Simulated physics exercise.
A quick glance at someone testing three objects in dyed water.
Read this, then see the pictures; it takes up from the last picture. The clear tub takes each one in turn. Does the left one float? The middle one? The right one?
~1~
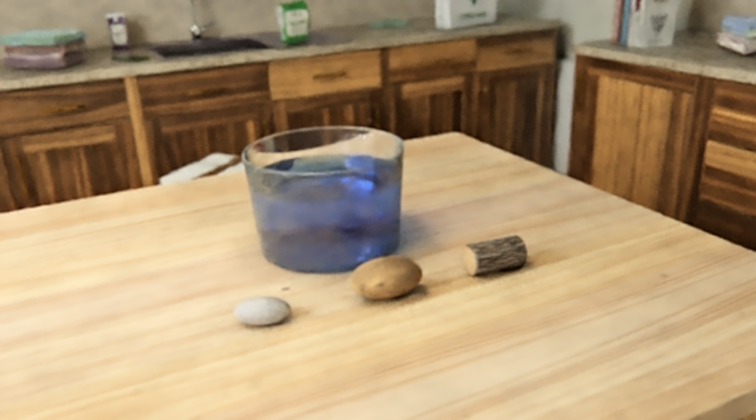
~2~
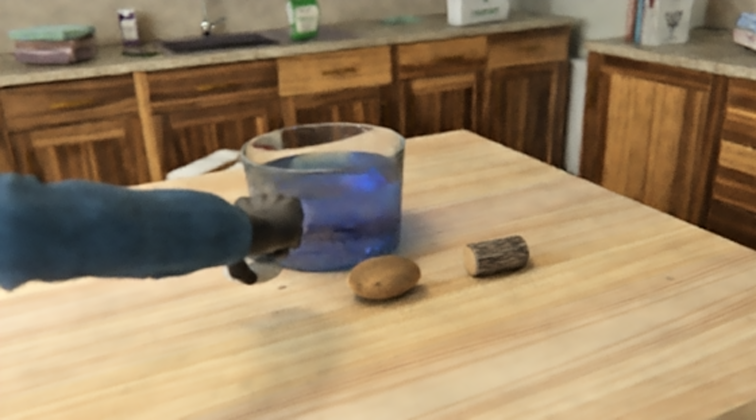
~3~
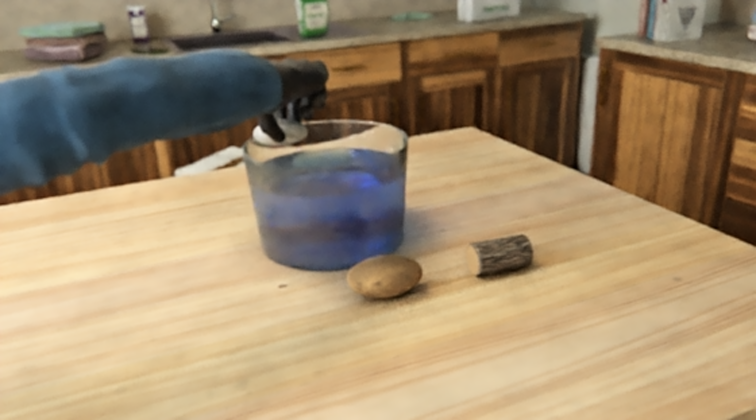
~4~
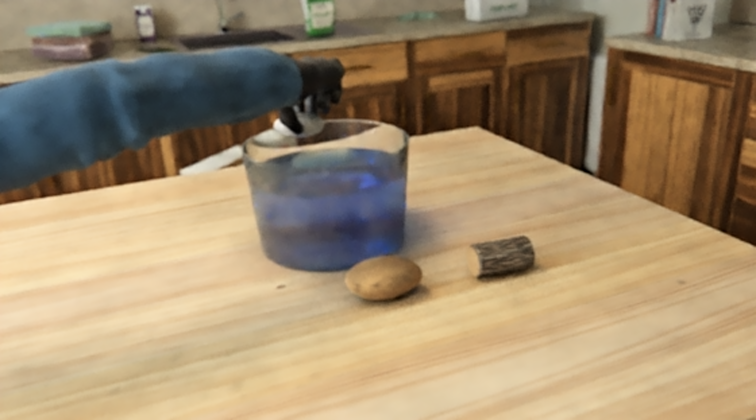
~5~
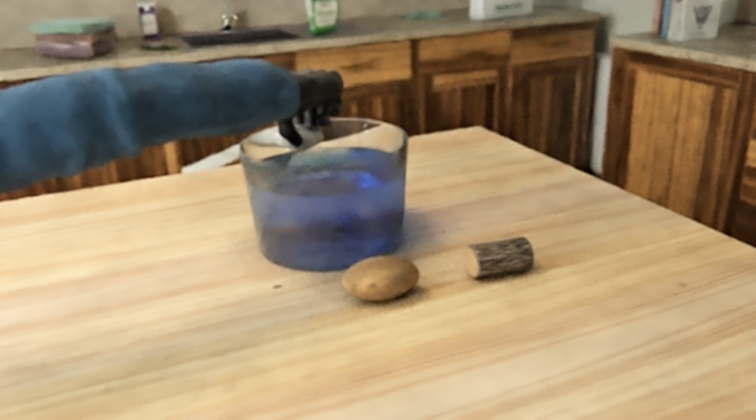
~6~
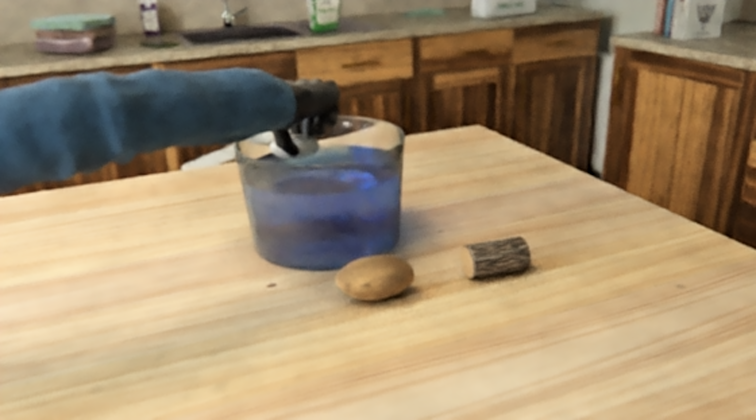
Left lies at the bottom - middle lies at the bottom - right rests at the top.
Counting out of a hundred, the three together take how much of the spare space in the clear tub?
16 %.
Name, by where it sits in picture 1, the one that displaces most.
My pick is the centre of the three.
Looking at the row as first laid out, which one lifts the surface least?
Go with the piece on the far left.
Next, the stone sinks.
After that, the potato sinks.
Finally, the piece of branch rides on the surface; afloat, piece of branch.
